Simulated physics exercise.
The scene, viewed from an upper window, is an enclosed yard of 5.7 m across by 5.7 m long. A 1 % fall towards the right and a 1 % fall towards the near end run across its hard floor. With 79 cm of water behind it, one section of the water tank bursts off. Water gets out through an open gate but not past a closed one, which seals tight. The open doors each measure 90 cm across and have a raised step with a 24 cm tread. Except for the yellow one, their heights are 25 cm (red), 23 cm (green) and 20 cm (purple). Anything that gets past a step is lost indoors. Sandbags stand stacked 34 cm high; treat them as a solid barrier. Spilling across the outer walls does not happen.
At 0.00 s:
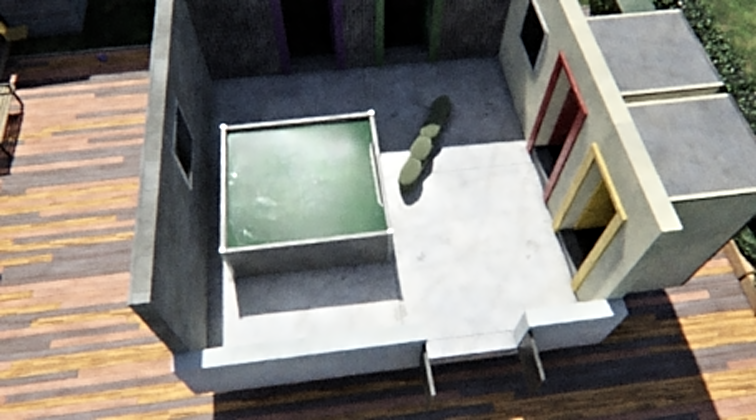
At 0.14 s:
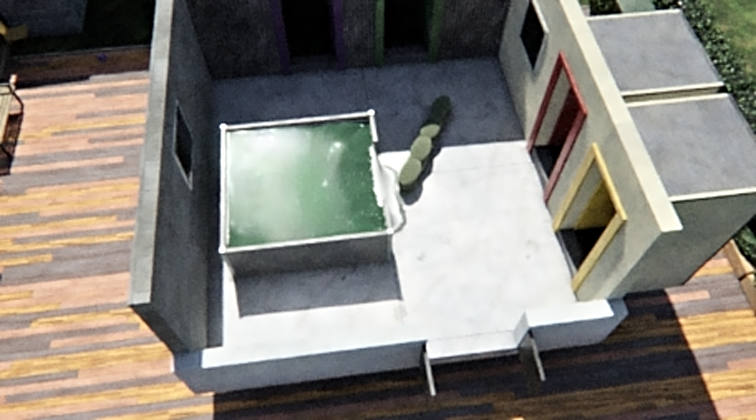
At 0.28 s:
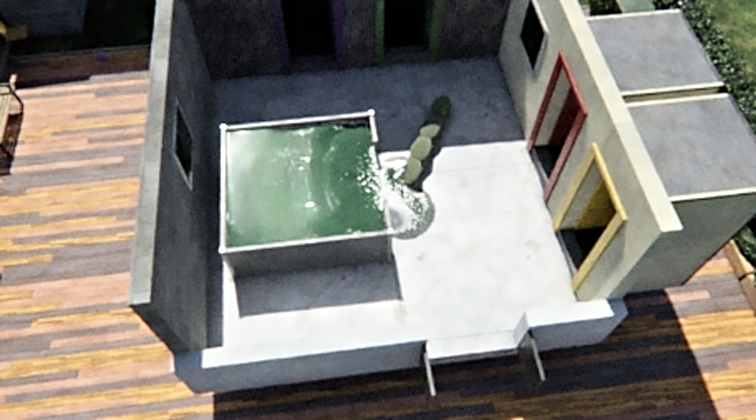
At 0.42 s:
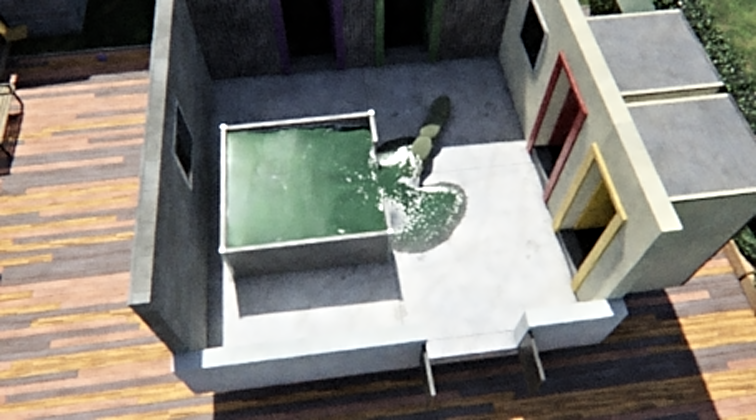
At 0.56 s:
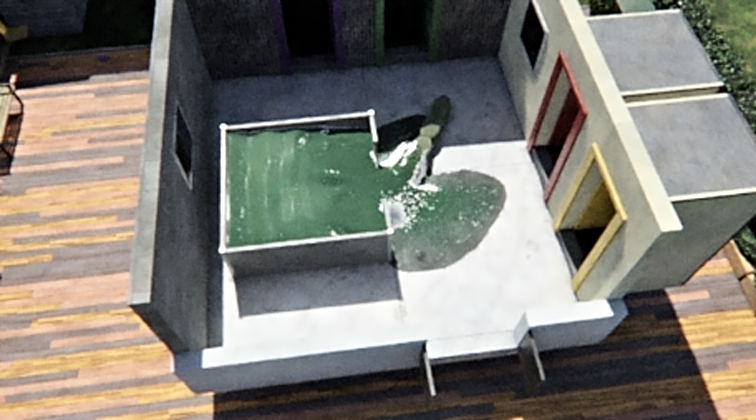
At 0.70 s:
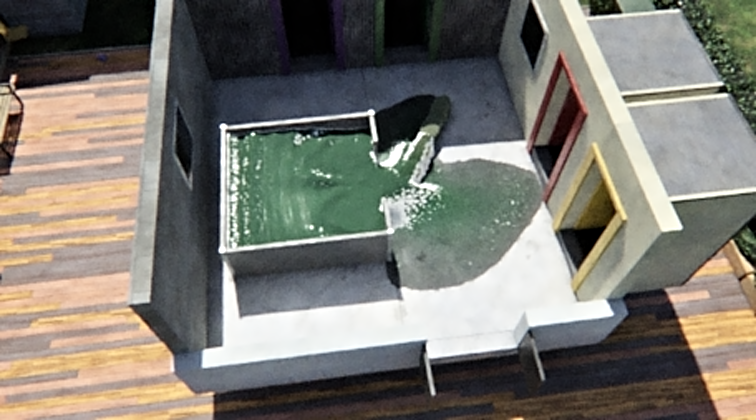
Green water bursts through the right side of a square, pale-rimmed tank in a grey-walled yard, seen from high above by a camera that stays still. Rounded green shapes lie beside the tank, with red and yellow doorways on the right, purple and green ones at the back, and striped wooden planks outside. The water gushes out, foaming around the green shapes, and spreads rightward across the pale floor in a widening dark patch.
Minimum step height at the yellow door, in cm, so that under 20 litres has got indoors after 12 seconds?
Approx. 28 cm.
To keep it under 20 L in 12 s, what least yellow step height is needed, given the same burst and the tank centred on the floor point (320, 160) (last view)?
About 13.5 centimetres.
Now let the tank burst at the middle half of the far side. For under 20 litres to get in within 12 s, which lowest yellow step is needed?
In that case you'd want it roughly 13.0 cm high.
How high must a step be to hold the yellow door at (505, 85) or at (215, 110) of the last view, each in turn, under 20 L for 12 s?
Around 18 and 10.5 cm respectively.
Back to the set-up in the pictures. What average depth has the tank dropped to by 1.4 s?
Roughly 56 cm.
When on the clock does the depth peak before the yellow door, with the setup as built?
Crest at t of about 2.4 s.
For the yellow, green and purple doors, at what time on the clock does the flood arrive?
Times: Yellow 1.0 seconds, green 1.1 seconds, purple 1.8 seconds.
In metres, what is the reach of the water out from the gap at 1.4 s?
I make it some 3.8 m.
After 1.4 s water covers 45 % of the floor, deepest (58 cm) near (399, 183); 30 cm at the yellow door, 9 litres in over its 15 cm step.
After 3.0 s water covers 60 % of the floor, deepest (36 cm) near (579, 323); 30 cm at the yellow door, 123 litres in over its 15 cm step.
After 12.0 s water covers 95 % of the floor, deepest (16 cm) near (568, 325); 16 cm at the yellow door, 264 litres in over its 15 cm step.
At the yellow door as built, the water arrived by 1.0 s and peaked near 32 cm at 2.4 s.
With a step of 25.5 cm, 34 litres would have come in within the 12 s; with 34 cm, 2 litres. So under 20 litres takes about 28 cm.
